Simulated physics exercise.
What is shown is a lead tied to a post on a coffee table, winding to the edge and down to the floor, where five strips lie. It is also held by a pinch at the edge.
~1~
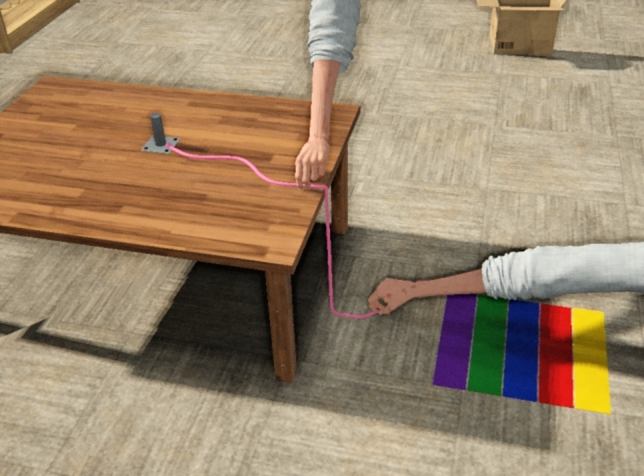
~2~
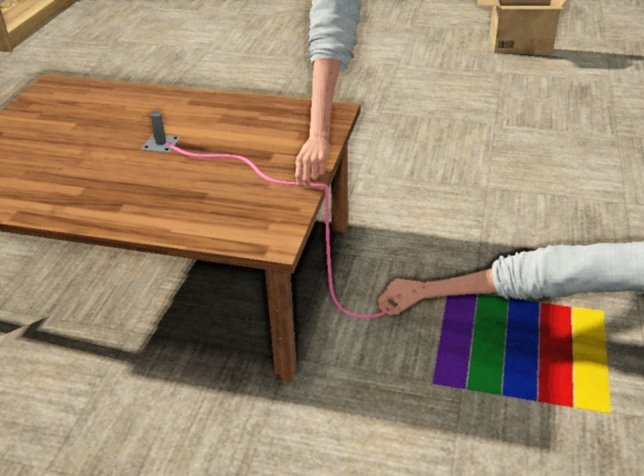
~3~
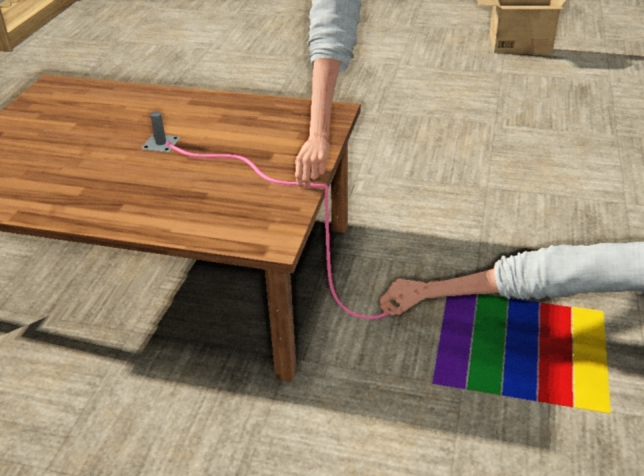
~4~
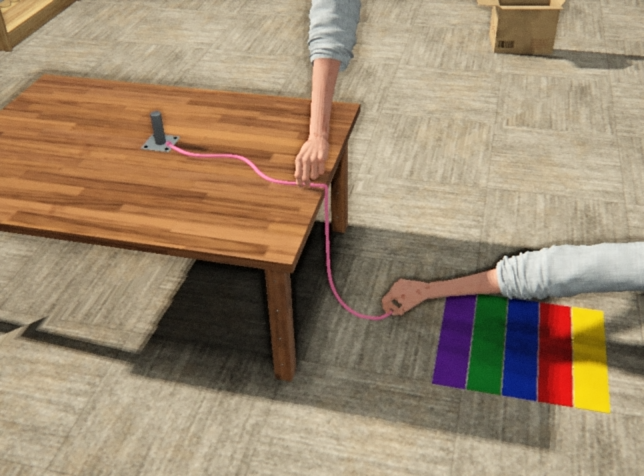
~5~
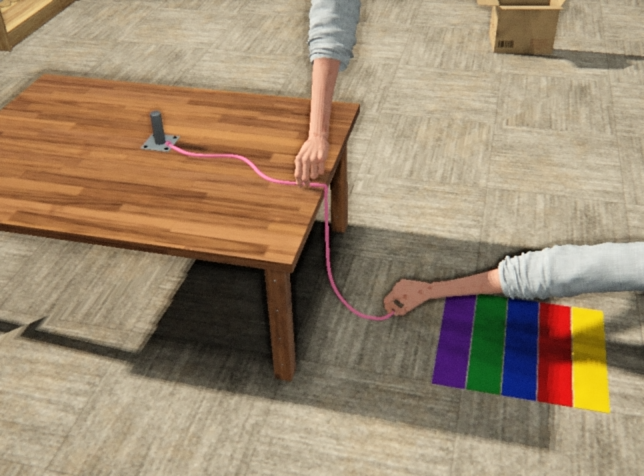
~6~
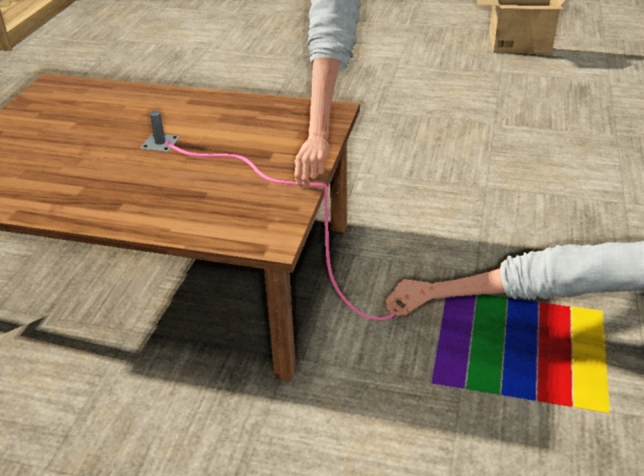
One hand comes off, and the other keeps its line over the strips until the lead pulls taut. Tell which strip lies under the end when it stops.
The green strip.
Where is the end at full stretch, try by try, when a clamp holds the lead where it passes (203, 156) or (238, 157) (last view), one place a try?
I'd say about (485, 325) for the first and about (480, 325) for the second.
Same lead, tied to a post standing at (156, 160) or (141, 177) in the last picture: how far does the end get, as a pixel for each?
The spots are roughly (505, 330) and (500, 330).
Early on, end near (424, 316); short of the strips.
Midway, end near (463, 322); over purple.
At the end of the slack, end near (487, 326); over green. Over green.
